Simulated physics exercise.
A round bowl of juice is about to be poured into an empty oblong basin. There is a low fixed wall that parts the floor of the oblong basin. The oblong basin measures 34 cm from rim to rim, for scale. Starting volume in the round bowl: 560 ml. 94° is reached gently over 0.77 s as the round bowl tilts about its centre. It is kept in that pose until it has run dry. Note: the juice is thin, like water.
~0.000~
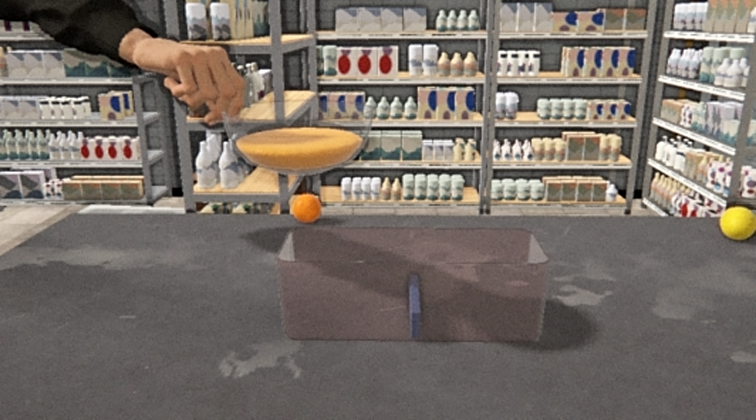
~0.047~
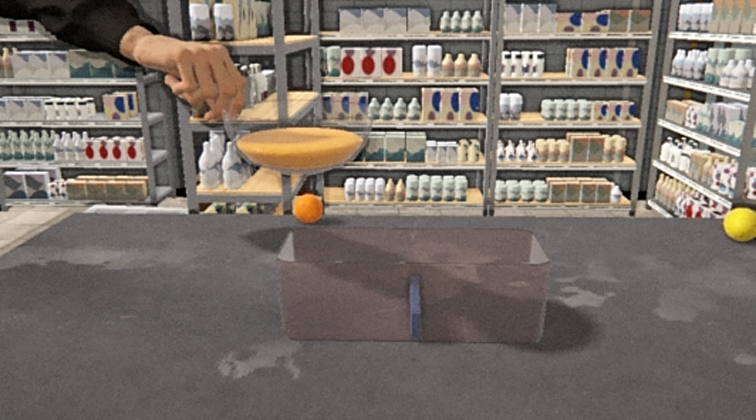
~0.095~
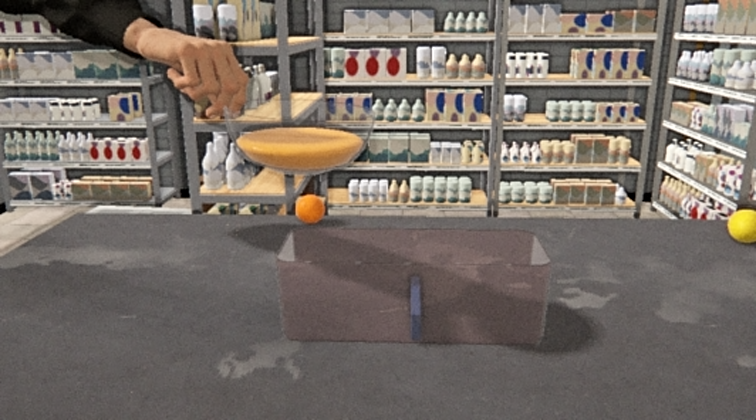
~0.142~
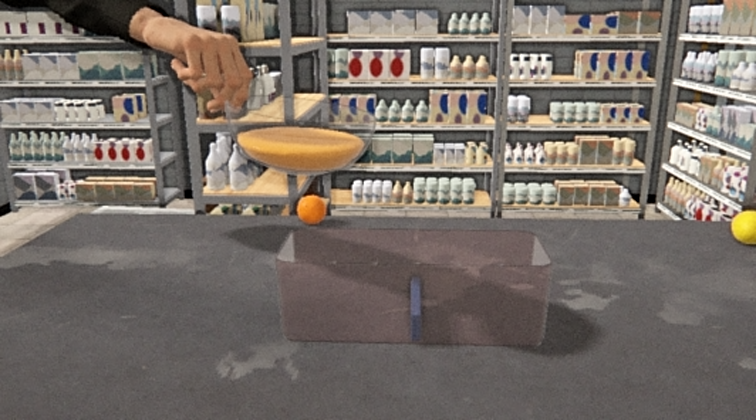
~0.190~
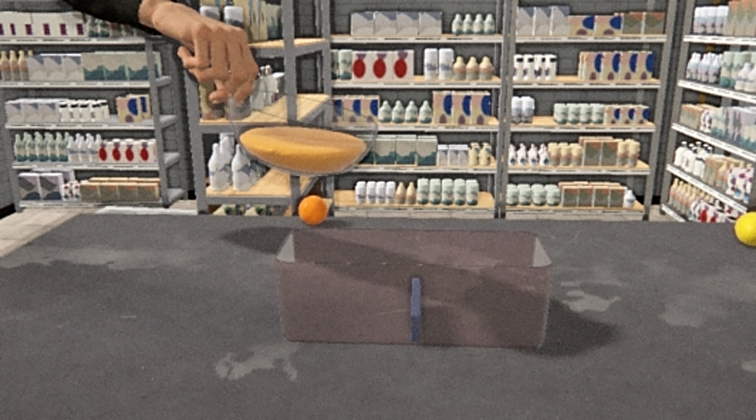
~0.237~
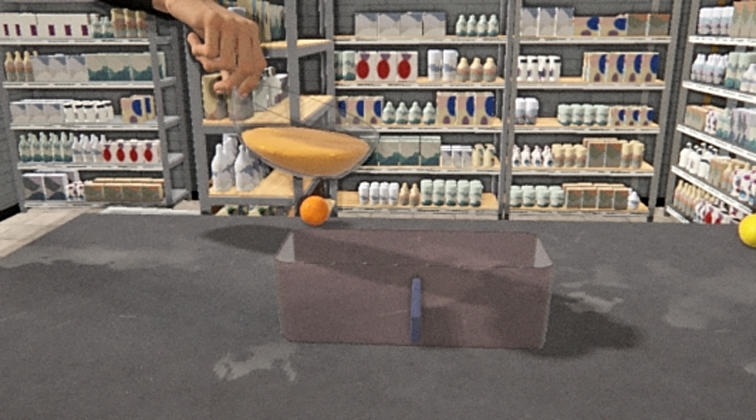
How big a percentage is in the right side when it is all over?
Roughly 28 per cent is in the right side.
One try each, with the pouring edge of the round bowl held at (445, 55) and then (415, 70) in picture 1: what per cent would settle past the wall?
In turn about 85 and 80 per cent.
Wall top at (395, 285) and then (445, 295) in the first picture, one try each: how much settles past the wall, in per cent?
In order, 55 and 15 per cent.
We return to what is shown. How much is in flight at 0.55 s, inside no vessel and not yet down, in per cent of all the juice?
48 %.
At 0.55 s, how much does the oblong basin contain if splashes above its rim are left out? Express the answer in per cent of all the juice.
I reckon close to 18 percent of it.
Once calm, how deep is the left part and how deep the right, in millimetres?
Final reading - left some 18 mm, right some 8 mm.
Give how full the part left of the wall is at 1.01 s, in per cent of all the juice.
Left share: Approx. 68 %.
After 0.55 s the tilt is 76° and 33 per cent is still to pour, 12 is left of the wall and 6 right of it.
After 0.77 s the tilt is 94° and 5 per cent is still to pour, 62 is left of the wall and 26 right of it.
After 1.01 s the tilt is 94° and 0 per cent is still to pour, 68 is left of the wall and 28 right of it.
After 1.27 s the tilt is 94° and 0 per cent is still to pour, 68 is left of the wall and 28 right of it.
In the end 68 per cent lies left of the wall, 28 right of it and 3 outside.
